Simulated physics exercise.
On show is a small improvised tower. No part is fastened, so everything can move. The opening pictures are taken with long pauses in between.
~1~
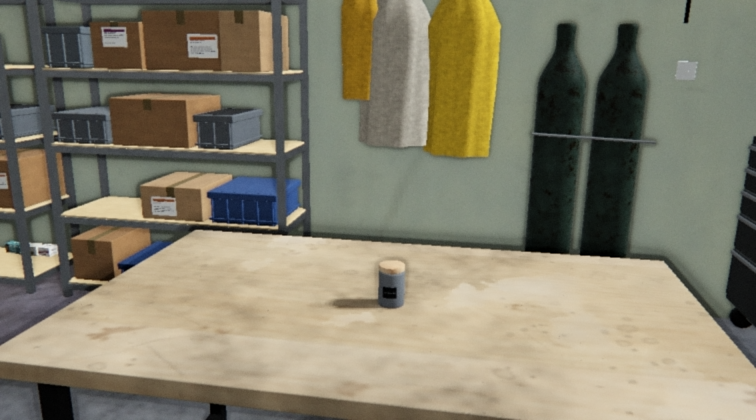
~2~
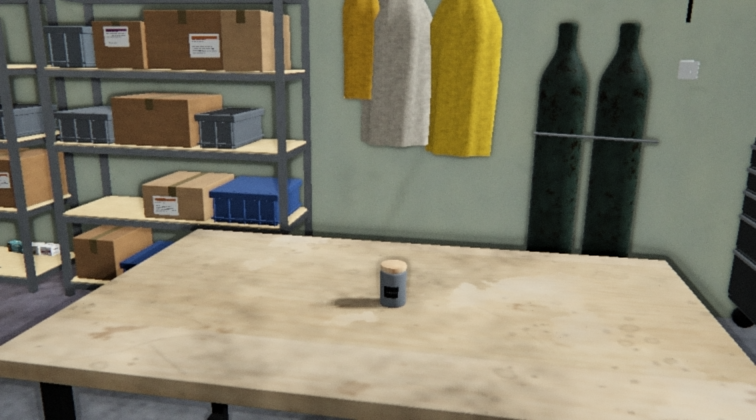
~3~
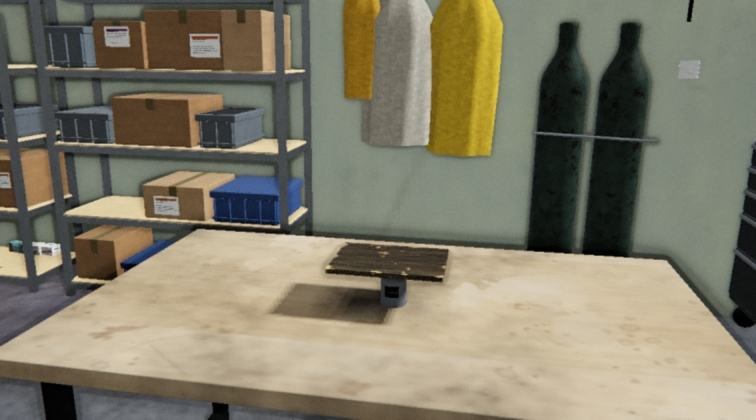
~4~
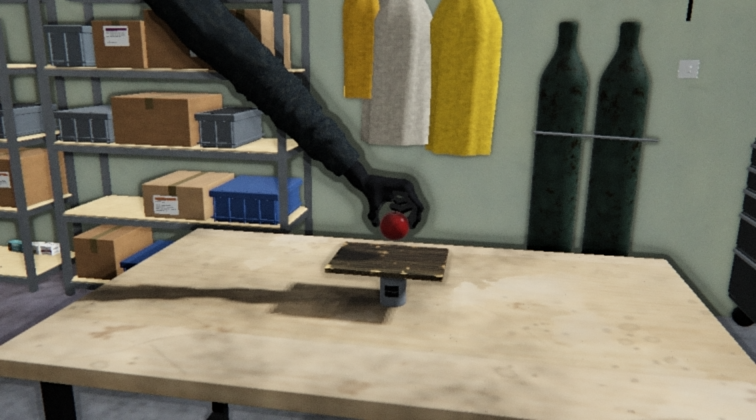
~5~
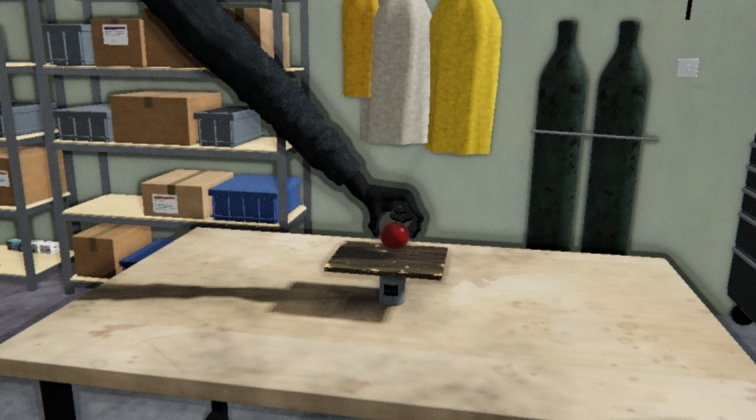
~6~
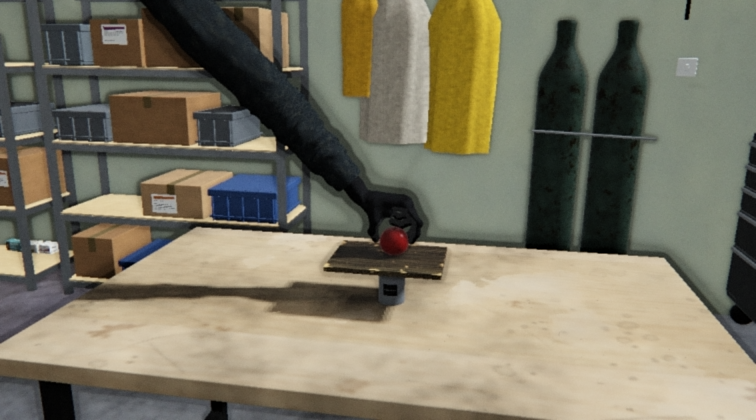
The footage shows a small grey container on a wooden table, then a dark board resting across its top. A dark arm appears from the upper left holding a red apple and lowers it onto the board, keeping its grip.
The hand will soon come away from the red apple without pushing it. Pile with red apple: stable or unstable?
Stable.
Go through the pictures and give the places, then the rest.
The last thing is not in view yet, in the first frame.
The last thing is not in view yet, in the second frame.
The last thing is not in view yet; black board (390, 261), in the third frame.
Still above its spot; red apple (395, 226); black board (390, 260), in the fourth frame.
Still above its spot; red apple (395, 236); black board (389, 259), in the fifth frame.
Set down, still held; red apple (394, 241); black board (388, 258), in the sixth frame.
Then, 0.20 s after the last picture, nothing has stirred.
Then, 0.50 s after the last picture, red apple resting near (394, 242).
At rest, all 3 in place. Seen from the same camera at the end, red apple near (394, 242). The stack keeps its balance.
